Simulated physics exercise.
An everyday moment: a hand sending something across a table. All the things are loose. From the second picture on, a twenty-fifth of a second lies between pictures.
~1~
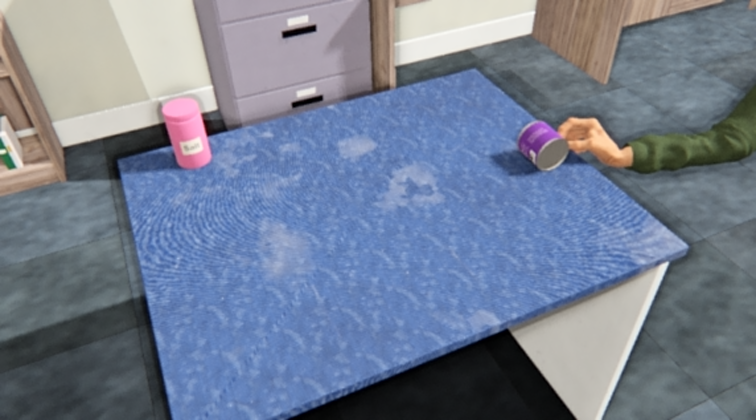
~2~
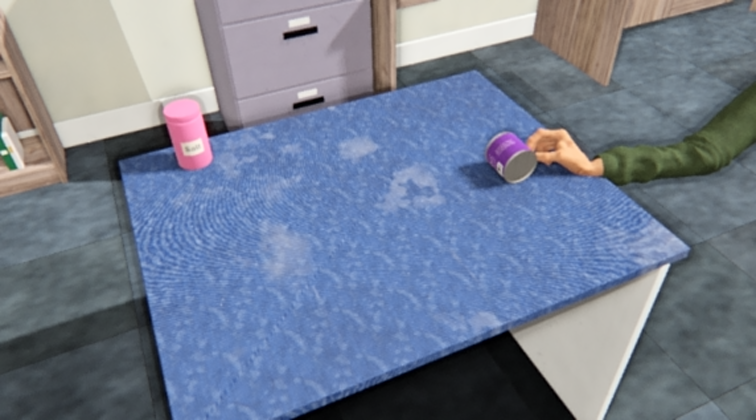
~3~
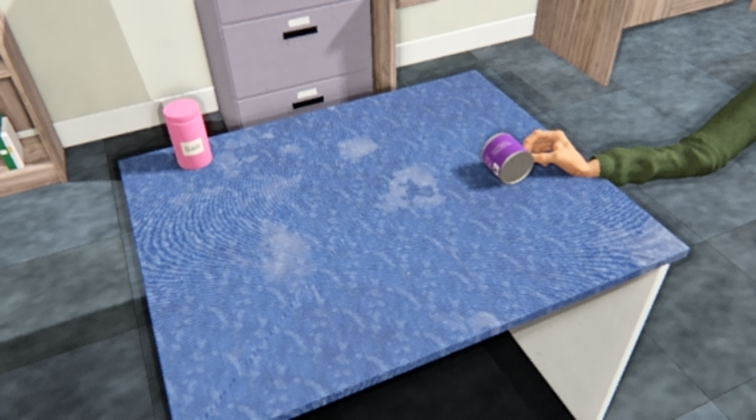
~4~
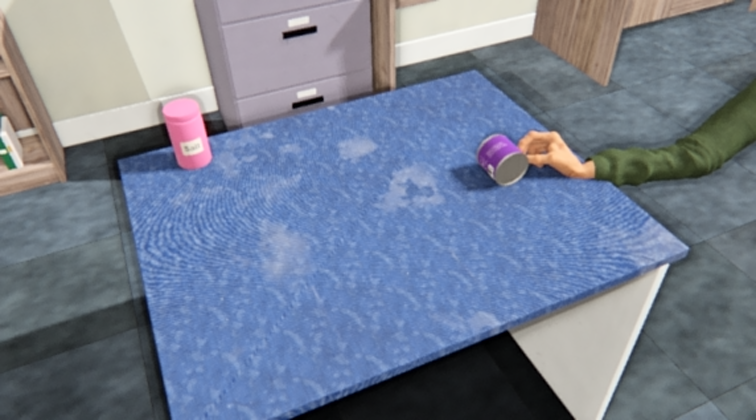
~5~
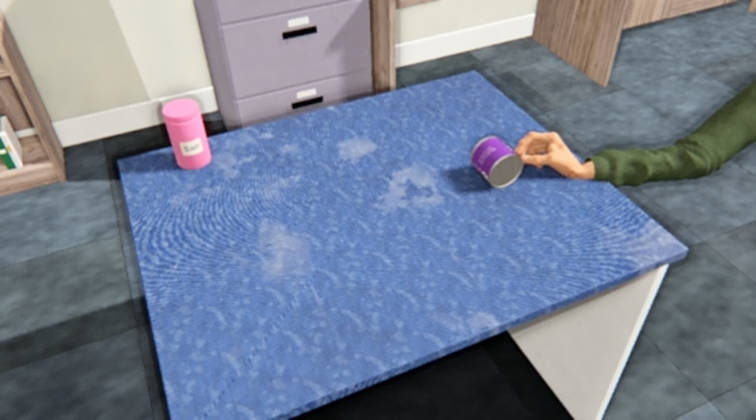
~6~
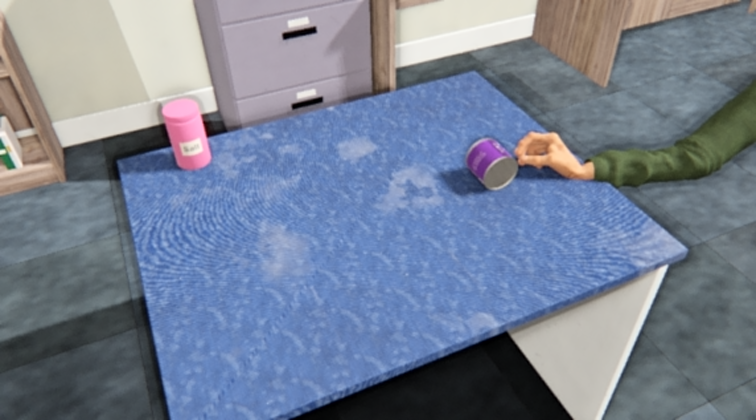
An arm in a dark green sleeve reaches in from the right over a blue, pale-patched table, seen from above at an angle by a still camera in a room with grey flooring. A purple tin lies on its side by the fingers, and a pink container stands at the far left, before lilac drawers. The hand moves the tin leftward, then stays put while the tin rolls slowly a little farther left, away from the fingertips.
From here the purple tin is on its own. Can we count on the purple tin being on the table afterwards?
The purple tin stays on the table.
Then, 0.10 s after the last picture, purple tin rolled about its own width near (480, 167).
Then, 0.20 s after the last picture, purple tin rolled about its own width near (471, 170).
Then, 0.40 s after the last picture, purple tin rolled about its own width near (458, 174).
Then, 0.80 s after the last picture, purple tin rolled about its own width near (453, 176).
At rest, moved from the start, purple tin. Seen from the same camera at the end, purple tin near (453, 176).
